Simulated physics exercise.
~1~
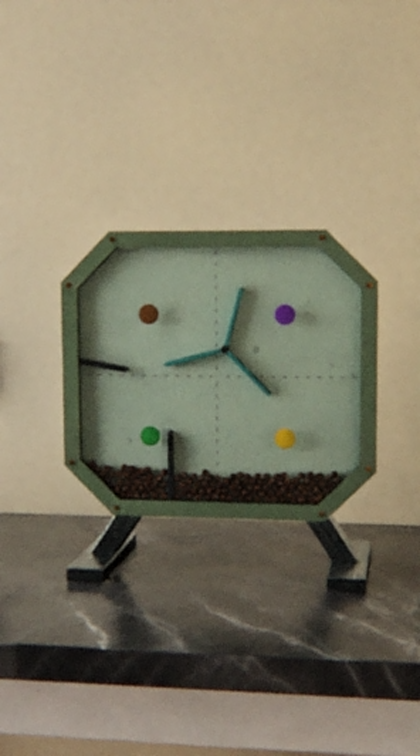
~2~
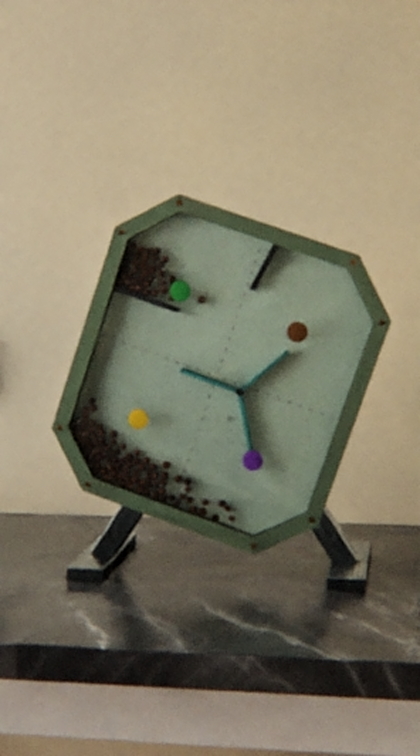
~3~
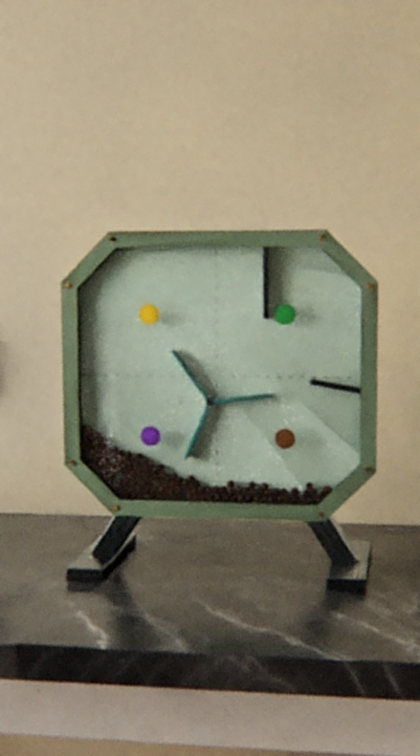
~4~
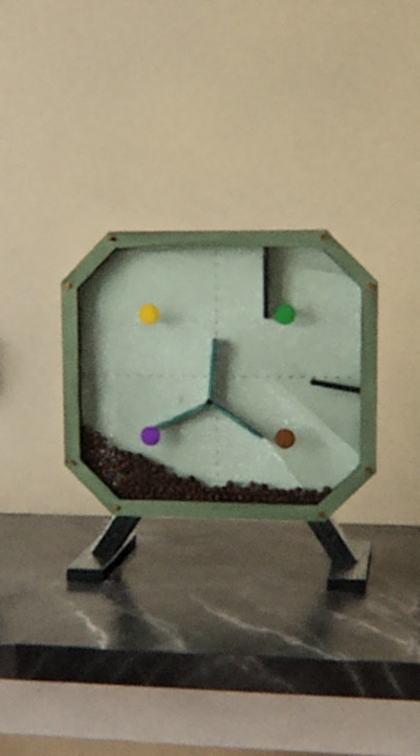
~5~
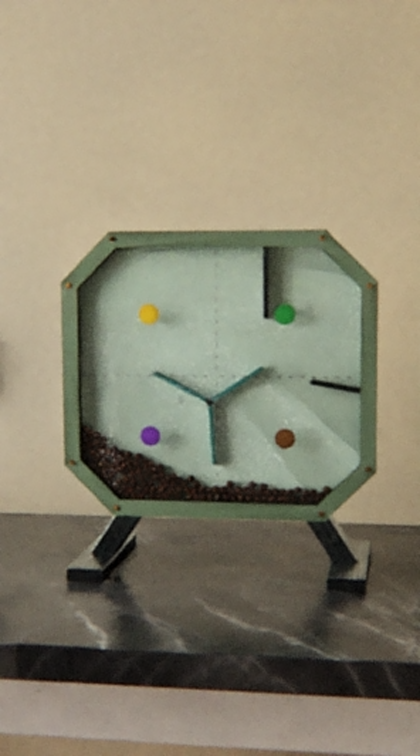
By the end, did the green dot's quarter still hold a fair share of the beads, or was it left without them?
It was left without them. The beads ended up in the purple and brown quarters along the bottom, with none to speak of in the green or yellow ones.
